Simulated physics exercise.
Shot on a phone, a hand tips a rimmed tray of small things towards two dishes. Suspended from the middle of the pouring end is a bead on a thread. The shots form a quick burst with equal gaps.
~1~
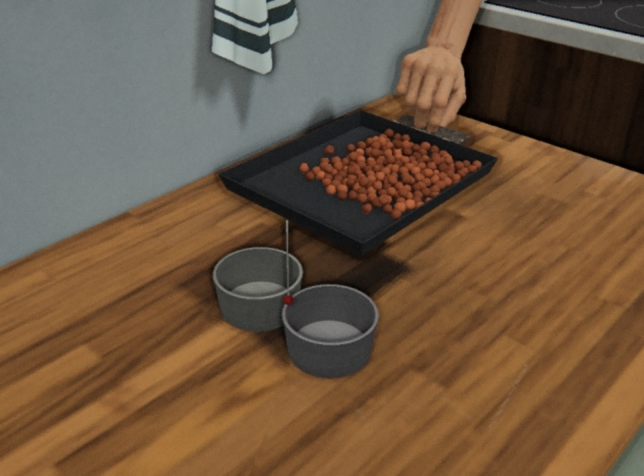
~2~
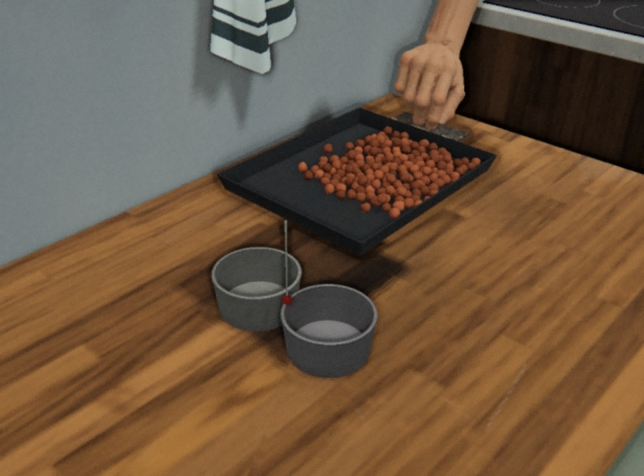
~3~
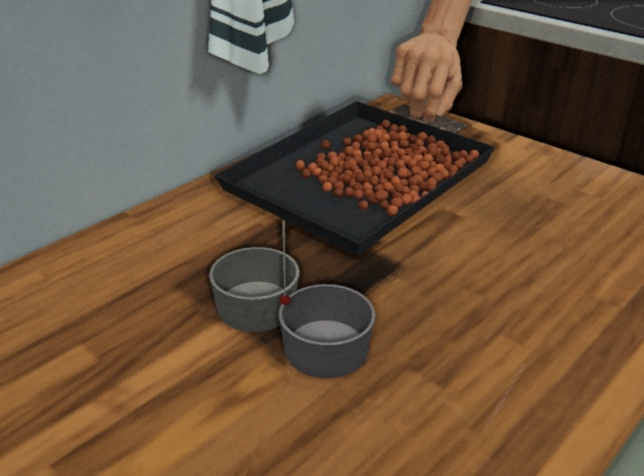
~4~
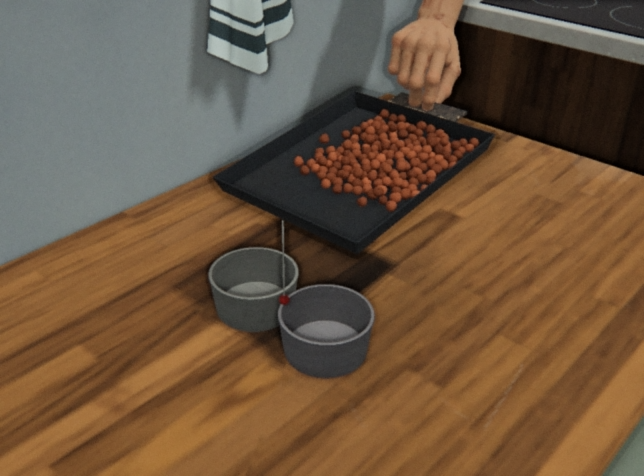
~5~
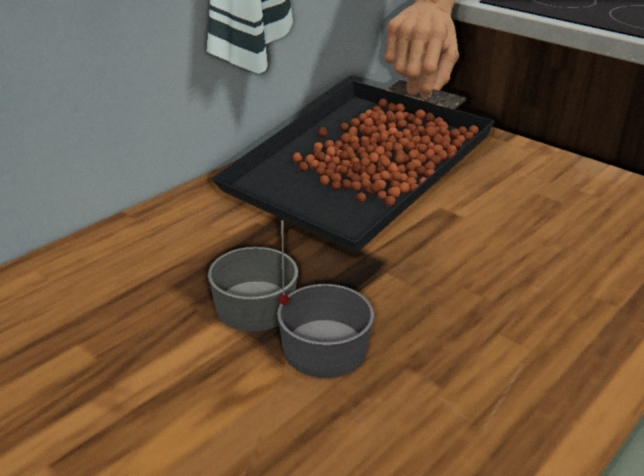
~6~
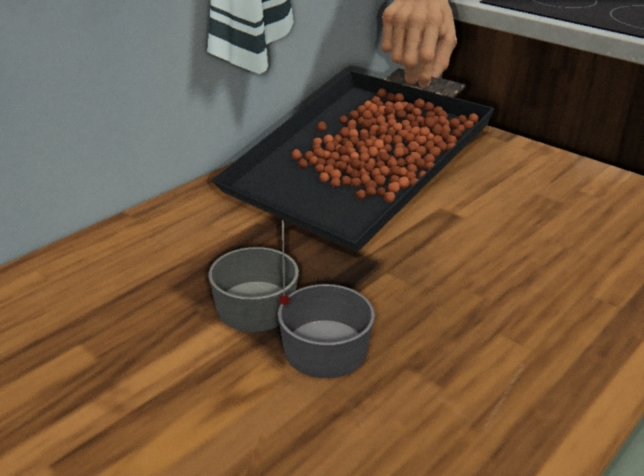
On a wooden counter, a hand held a dark tray of reddish-brown balls above two empty gray dishes, then slowly raised its far end, tilting the tray toward them while the balls stayed bunched together.
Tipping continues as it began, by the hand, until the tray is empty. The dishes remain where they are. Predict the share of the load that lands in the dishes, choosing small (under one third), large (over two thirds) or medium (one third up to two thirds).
Small.
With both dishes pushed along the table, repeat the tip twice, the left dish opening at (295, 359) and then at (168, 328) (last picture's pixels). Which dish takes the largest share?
In the first try it is the one to the left, in the second it is the one to the right.
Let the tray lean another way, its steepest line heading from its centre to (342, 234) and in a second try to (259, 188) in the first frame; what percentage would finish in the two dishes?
Roughly 20 percent first and 80 percent second.
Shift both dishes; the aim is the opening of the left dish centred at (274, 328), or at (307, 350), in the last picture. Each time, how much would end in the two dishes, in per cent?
Around 40 % followed by around 20 %.
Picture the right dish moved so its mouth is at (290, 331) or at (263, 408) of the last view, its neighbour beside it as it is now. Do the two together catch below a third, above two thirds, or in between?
Run 1 - one to two thirds; run 2 - less than a third.
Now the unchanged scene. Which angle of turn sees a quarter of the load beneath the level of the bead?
Roughly 110 degrees of turn.
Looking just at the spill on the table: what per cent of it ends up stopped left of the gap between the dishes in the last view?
90 per cent, roughly.
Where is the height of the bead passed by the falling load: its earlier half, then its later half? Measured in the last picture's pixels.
First close to (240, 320), next close to (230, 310).
Soon, tray tipped steeply; nearly all on the tray; a stray few outside both; a stray few in the air.
A while on, tray tipped past a quarter turn; most on the tray; a stray few in the left dish; a small part outside both; a small part in the air.
Towards the end, tray tipped past a quarter turn; a stray few in the right dish; a stray few in the left dish; nearly all outside both.
Finally, tray tipped past a quarter turn; a stray few in the right dish; a stray few in the left dish; nearly all outside both.
